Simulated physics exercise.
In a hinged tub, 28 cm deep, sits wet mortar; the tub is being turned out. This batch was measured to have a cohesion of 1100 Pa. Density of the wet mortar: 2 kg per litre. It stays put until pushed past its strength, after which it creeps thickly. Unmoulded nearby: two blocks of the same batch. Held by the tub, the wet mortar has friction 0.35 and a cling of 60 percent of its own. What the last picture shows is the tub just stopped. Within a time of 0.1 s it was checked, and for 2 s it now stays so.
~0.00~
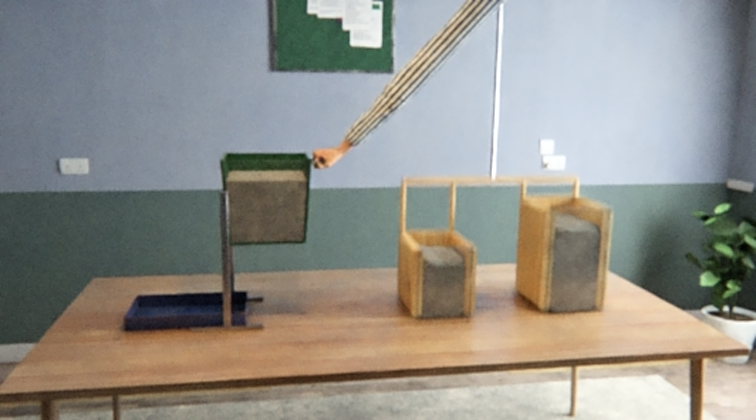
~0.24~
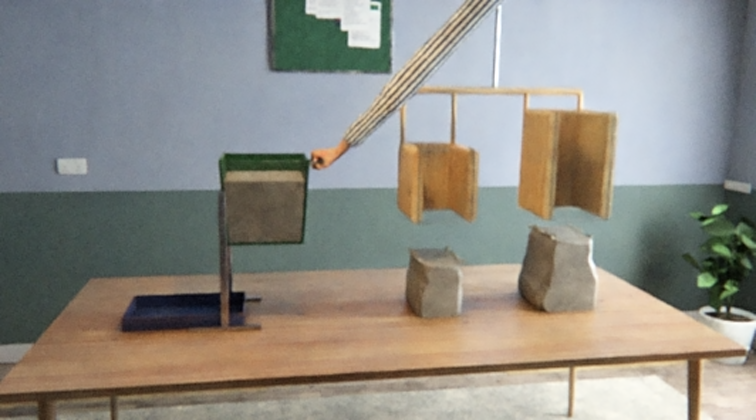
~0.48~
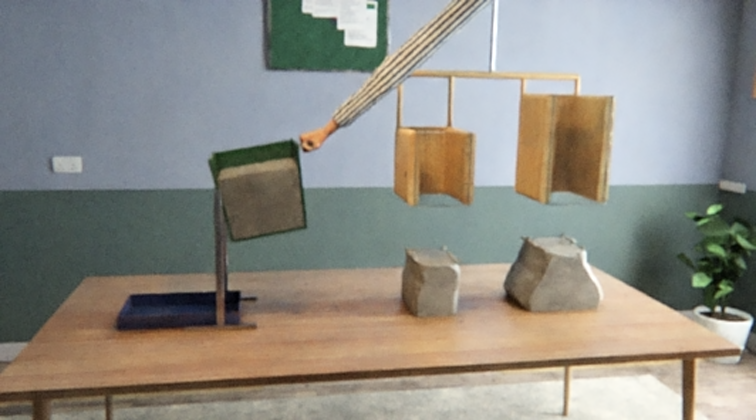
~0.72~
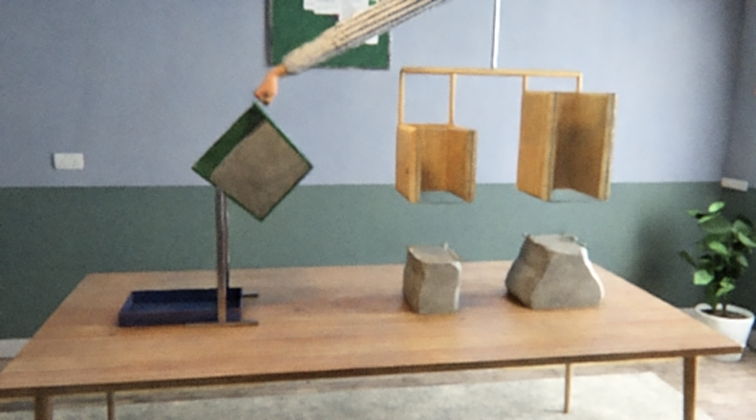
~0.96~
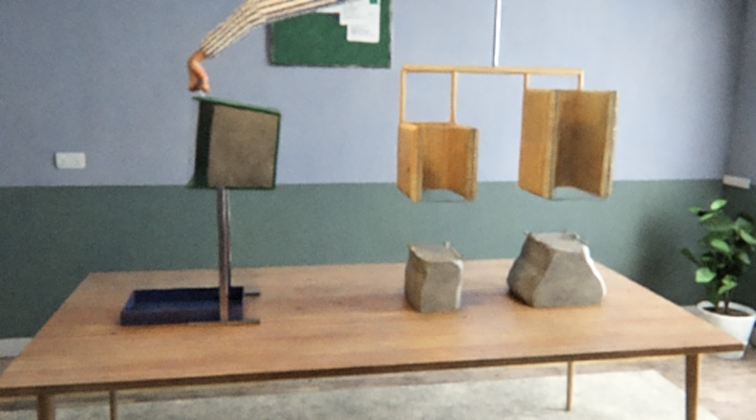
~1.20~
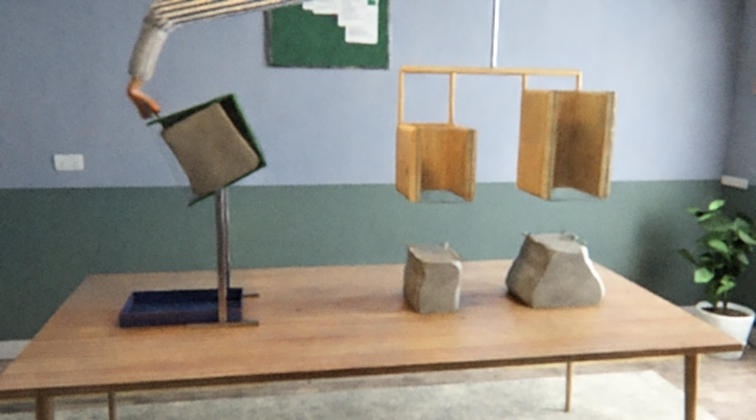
A hand in a striped sleeve grips the rim of a green-edged tub of grey mortar on a post above a dark blue tray, seen from the front across a wooden table in a blue-and-green-walled room. At right, two wooden moulds lift off grey blocks, the larger slumping wider. The hand then swings leftward, turning the tub counterclockwise past sideways, mortar still inside.
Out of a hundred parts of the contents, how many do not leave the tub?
Around 0 in every hundred.
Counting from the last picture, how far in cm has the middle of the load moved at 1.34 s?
The change is near 10 cm.
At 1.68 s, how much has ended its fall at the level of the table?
70 per cent.
By 1.34 s, the tub is at 114 degrees and holds 72 %.
By 1.51 s, the tub is at 114 degrees and holds 21 %.
By 1.68 s, the tub is at 114 degrees and holds 0 %.
By 1.85 s, the tub is at 114 degrees and holds 0 %.
By 3.20 s, at the end, the tub is at 114 degrees and holds 0 %.
